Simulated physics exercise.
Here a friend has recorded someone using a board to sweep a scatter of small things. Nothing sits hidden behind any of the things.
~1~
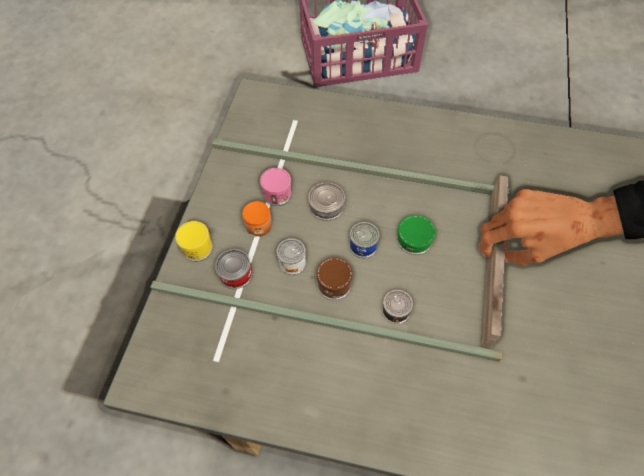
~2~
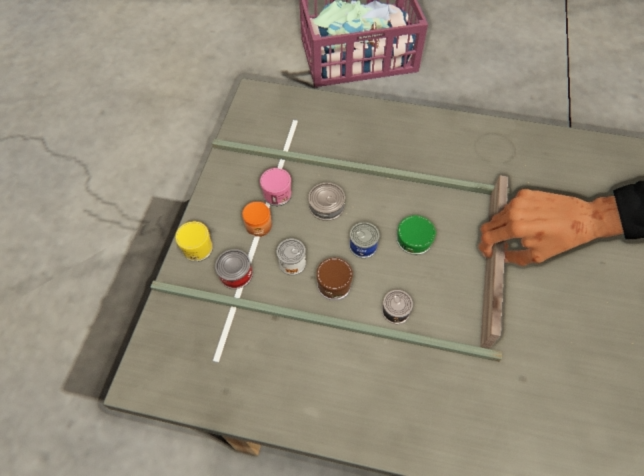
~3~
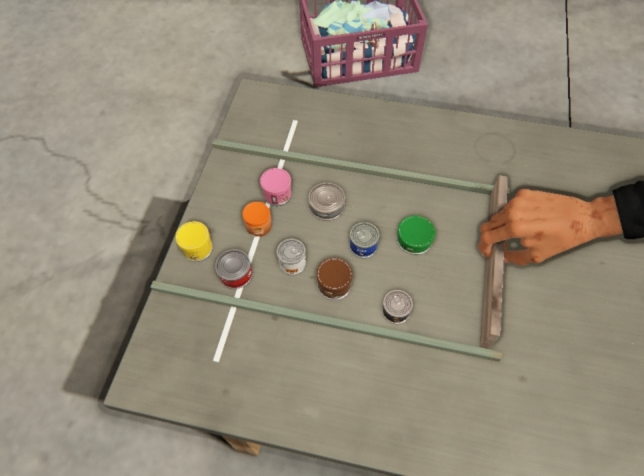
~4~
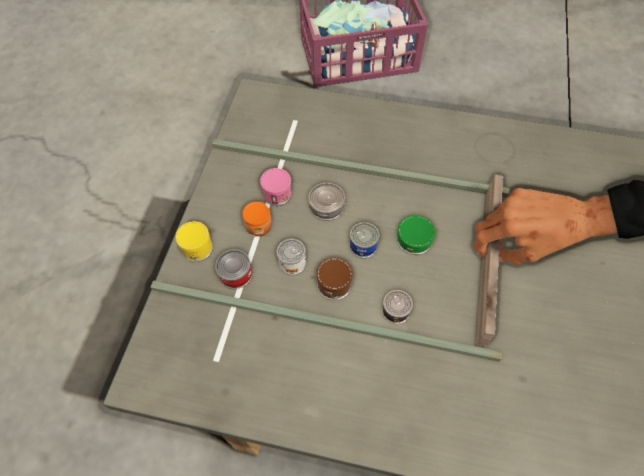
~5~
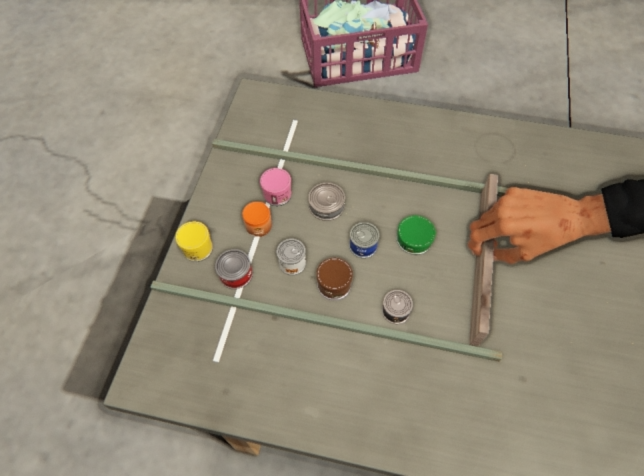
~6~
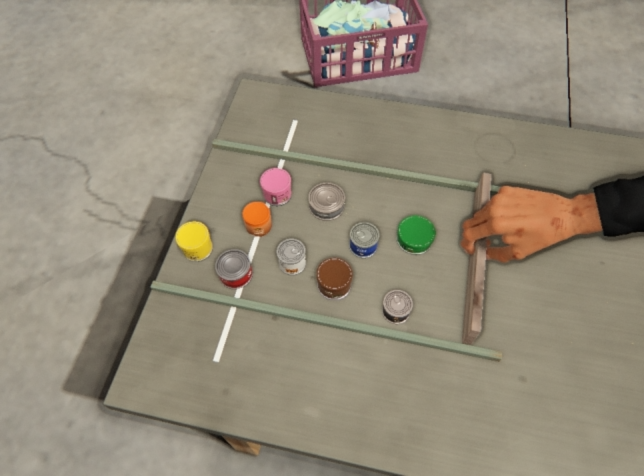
At the start, a hand at the right holds a board upright across a tabletop, between two pale green strips, with colourful tins and tubs scattered to its left and some near a white line. The hand then slides the board slightly left, while the containers stay still, untouched.
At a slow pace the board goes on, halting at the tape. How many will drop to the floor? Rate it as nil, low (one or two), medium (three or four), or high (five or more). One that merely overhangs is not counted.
Nil.
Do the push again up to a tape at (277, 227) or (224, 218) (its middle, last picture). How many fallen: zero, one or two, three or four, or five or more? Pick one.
So for the first place I'd say not one, and for the second one to two.
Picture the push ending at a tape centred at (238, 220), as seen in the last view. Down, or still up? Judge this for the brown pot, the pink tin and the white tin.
First the brown pot, which stays on top, then the pink tin, which stays on top, and the white tin, which stays on top.
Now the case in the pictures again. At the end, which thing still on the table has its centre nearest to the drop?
Ending up nearest is the yellow tin.
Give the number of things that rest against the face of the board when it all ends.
I count 5 of them.
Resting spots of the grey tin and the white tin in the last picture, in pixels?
First at (259, 173); second at (211, 235).
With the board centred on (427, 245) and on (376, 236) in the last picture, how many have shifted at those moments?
Answer - first 1, then 4.
Soon after, none off yet; yellow tin at rest near (195, 242); red pot at rest near (235, 269); orange tub at rest near (258, 220).
At rest, the number that fall off is zero.
